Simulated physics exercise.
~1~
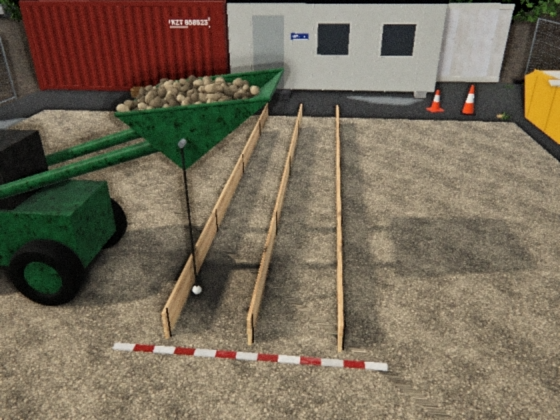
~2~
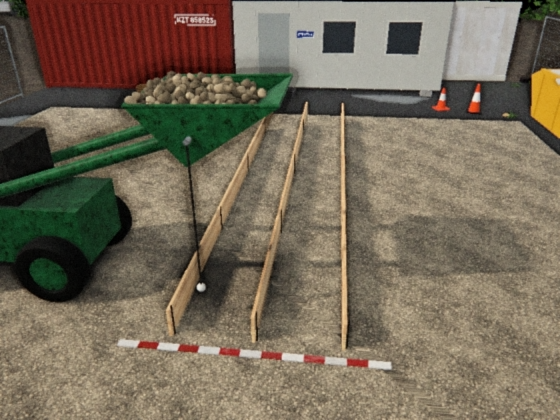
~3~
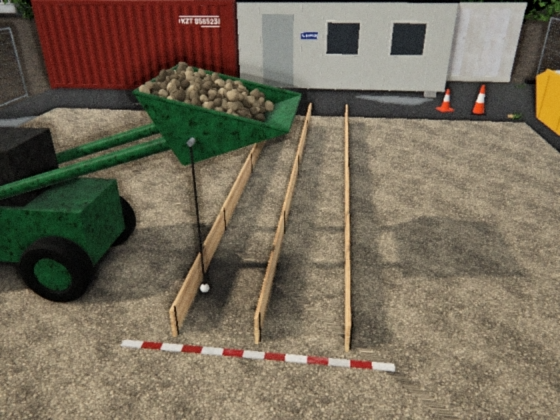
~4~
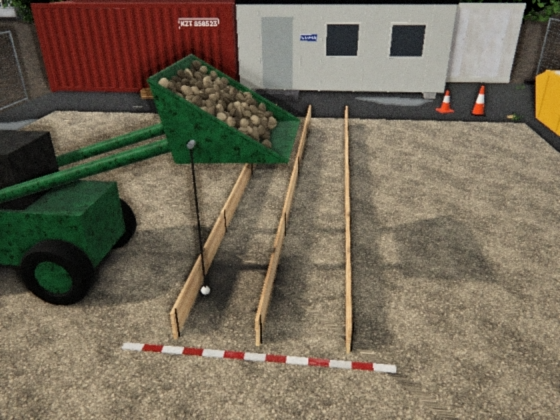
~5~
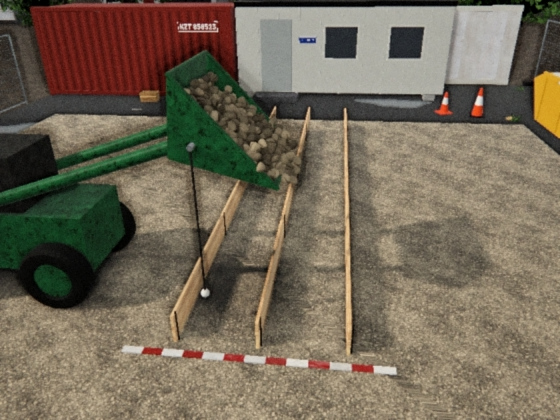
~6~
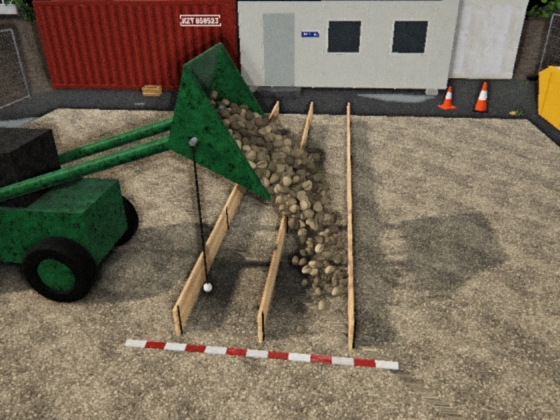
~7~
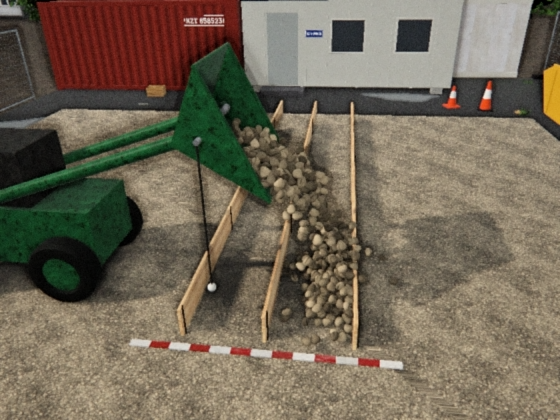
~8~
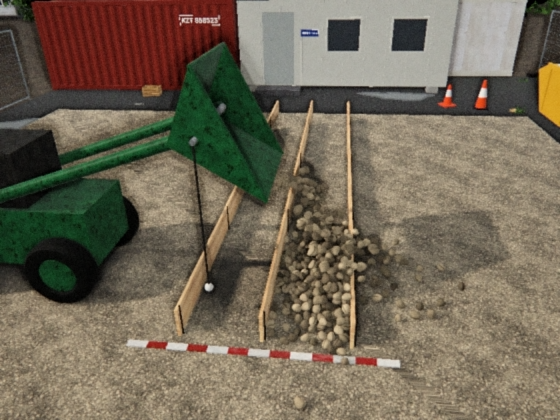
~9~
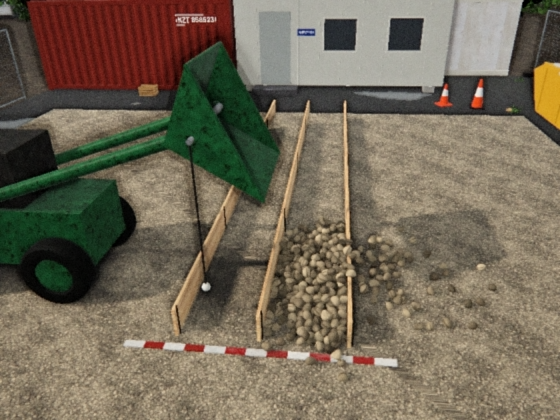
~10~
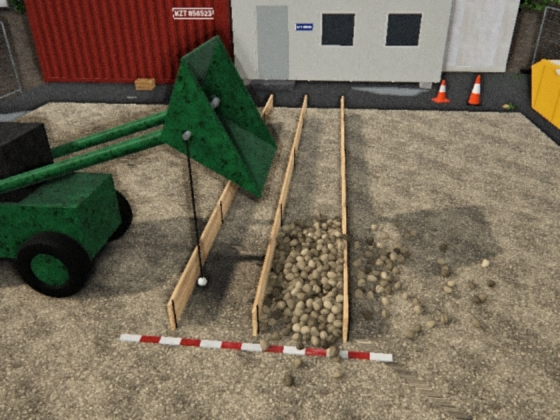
The clip shows a green loader tipping its raised bucket of round stones to the right over three wooden boards on gravel; the stones pour into the far bay and heap there, while some spill past the last board and lie scattered beyond it, leaving the bucket tilted.
